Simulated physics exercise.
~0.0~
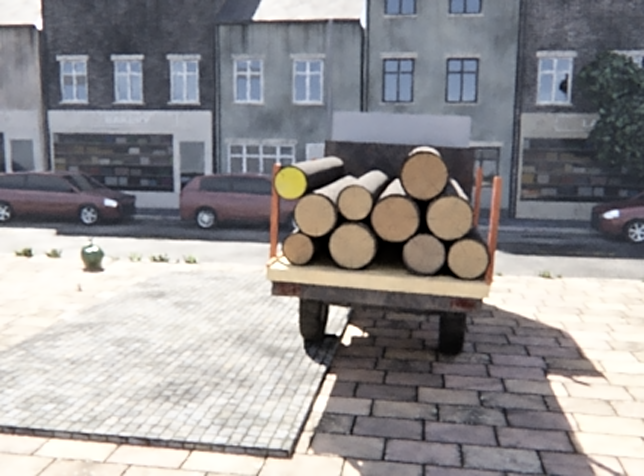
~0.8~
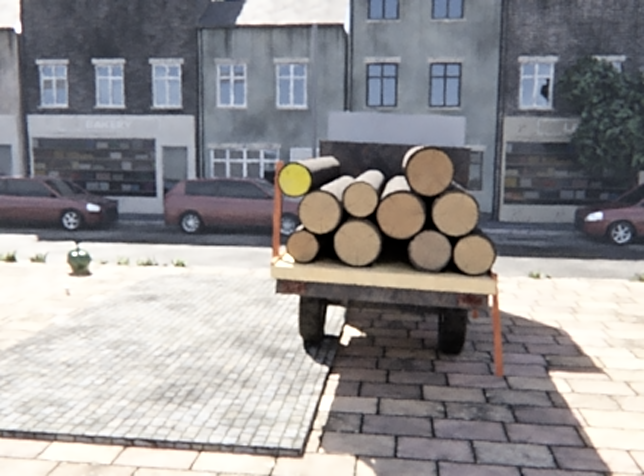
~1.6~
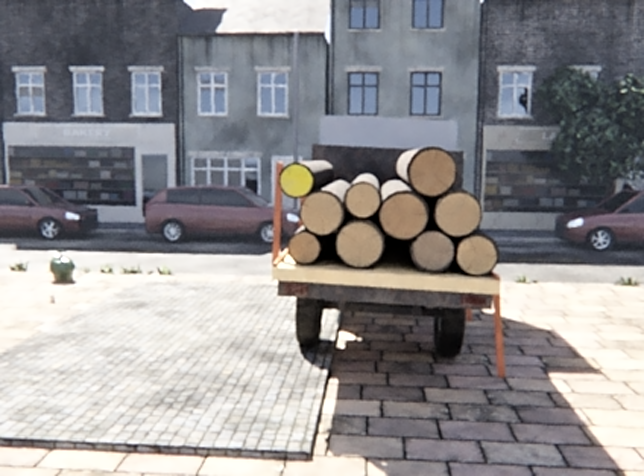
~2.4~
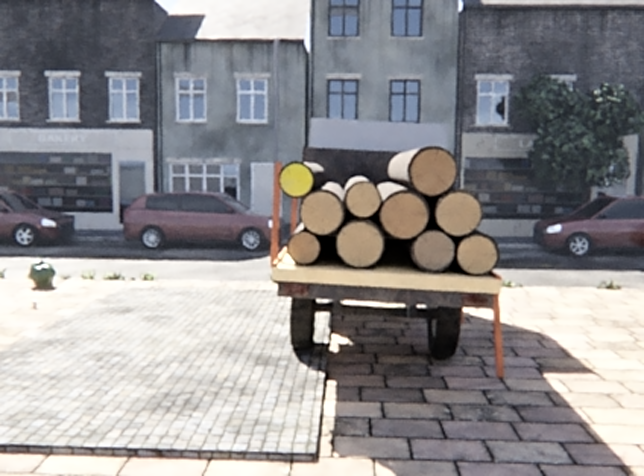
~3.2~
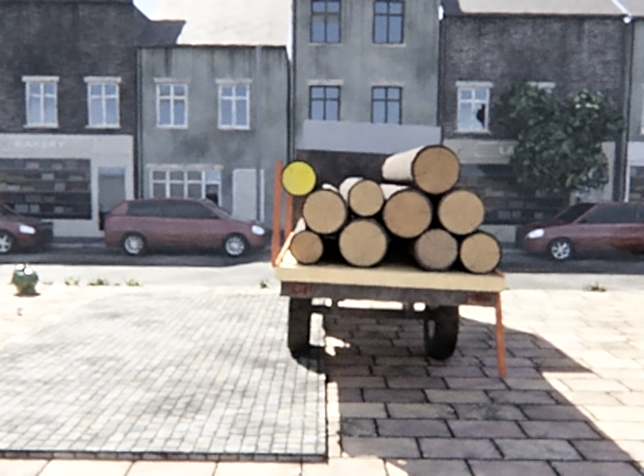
A flatbed lorry stood with a stack of logs on its deck, seen from behind, when the orange posts on the right swung down; the pile, including the yellow-ended log at the upper left, stayed in place as the view drifted sideways.
